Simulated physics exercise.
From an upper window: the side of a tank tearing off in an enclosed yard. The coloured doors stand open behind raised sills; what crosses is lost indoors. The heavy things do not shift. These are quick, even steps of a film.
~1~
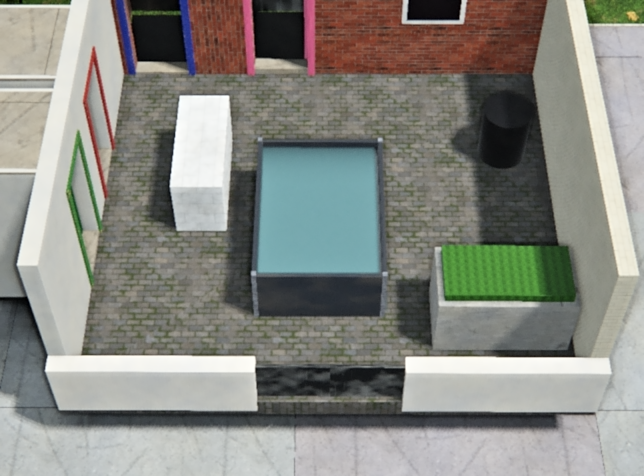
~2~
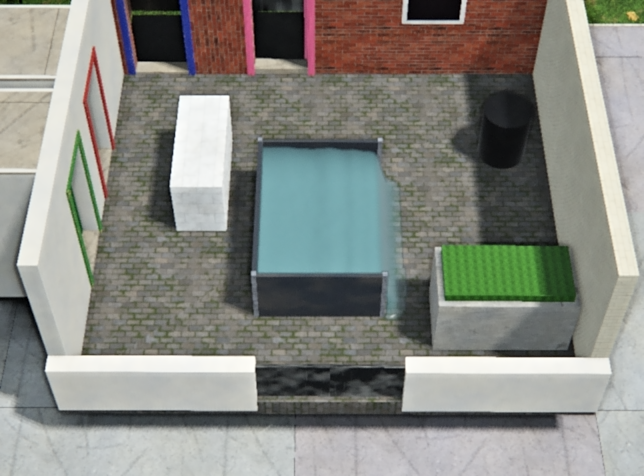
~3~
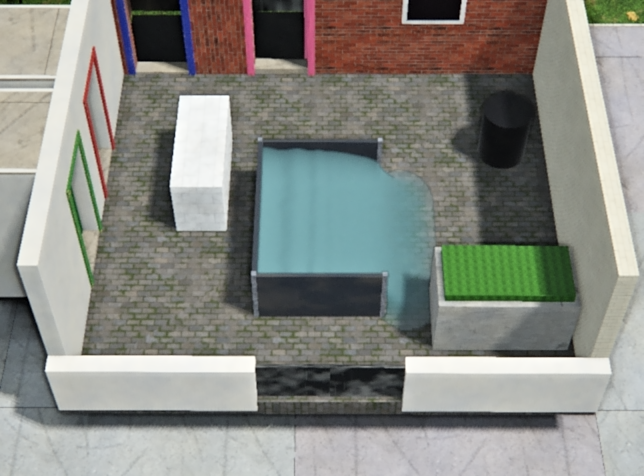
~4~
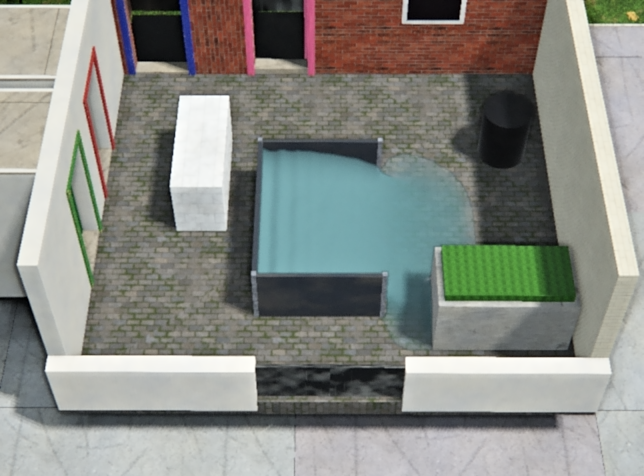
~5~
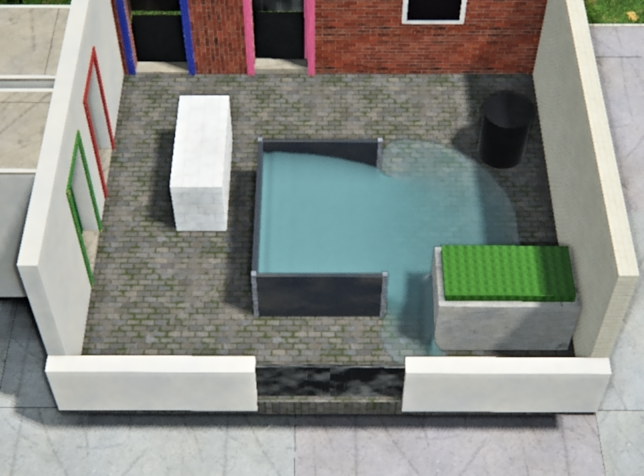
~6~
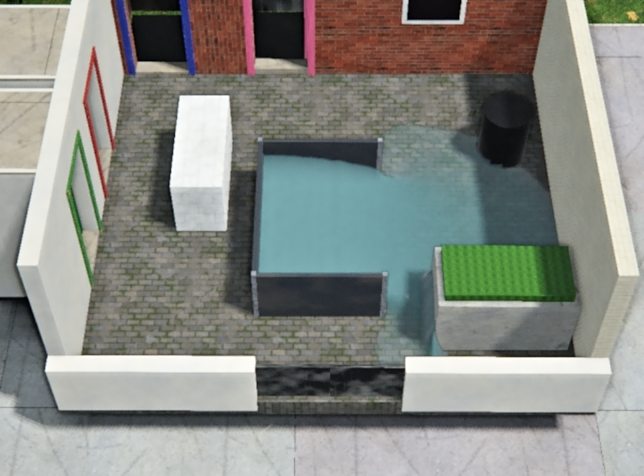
Water pouring from the open right side of a tank in a walled yard, spreading across paving around a green-topped block and black cylinder.
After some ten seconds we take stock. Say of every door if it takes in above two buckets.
The red door takes more than that; the green door takes more than that; the pink door stays under that; the blue door takes more than that.
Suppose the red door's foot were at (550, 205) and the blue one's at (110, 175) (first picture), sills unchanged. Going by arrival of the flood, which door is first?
I say the red one.
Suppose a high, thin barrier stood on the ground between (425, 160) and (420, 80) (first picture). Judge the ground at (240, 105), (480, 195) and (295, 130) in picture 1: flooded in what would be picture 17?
As listed: Free of water, wet, clear.
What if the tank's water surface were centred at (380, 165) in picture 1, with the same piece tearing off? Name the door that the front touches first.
That is the one in pink.
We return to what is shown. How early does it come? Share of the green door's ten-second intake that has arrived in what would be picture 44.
Close to 0 %.
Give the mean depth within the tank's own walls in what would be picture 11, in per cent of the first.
Near 40 in a hundred.
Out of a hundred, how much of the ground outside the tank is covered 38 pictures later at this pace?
Close to 90 %.
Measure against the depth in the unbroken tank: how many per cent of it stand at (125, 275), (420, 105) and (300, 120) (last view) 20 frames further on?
Roughly 2, 20 and 4 per cent, in turn.
A moment on, water covers 35 % of the floor; the red door not reached, the green door not reached, the pink door not reached, the blue door not reached.
Next, water covers 45 % of the floor; the red door not reached, the green door not reached, the pink door not reached, the blue door not reached.
Then, water covers 65 % of the floor; the red door not reached, the green door not reached, the pink door not reached, the blue door not reached.
Later, water covers 90 % of the floor; the red door under two buckets in, the green door wet at the sill, nothing in, the pink door under two buckets in, the blue door under two buckets in.
In the end, water covers 100 % of the floor; the red door over two buckets in, the green door over two buckets in, the pink door under two buckets in, the blue door far over two buckets in.
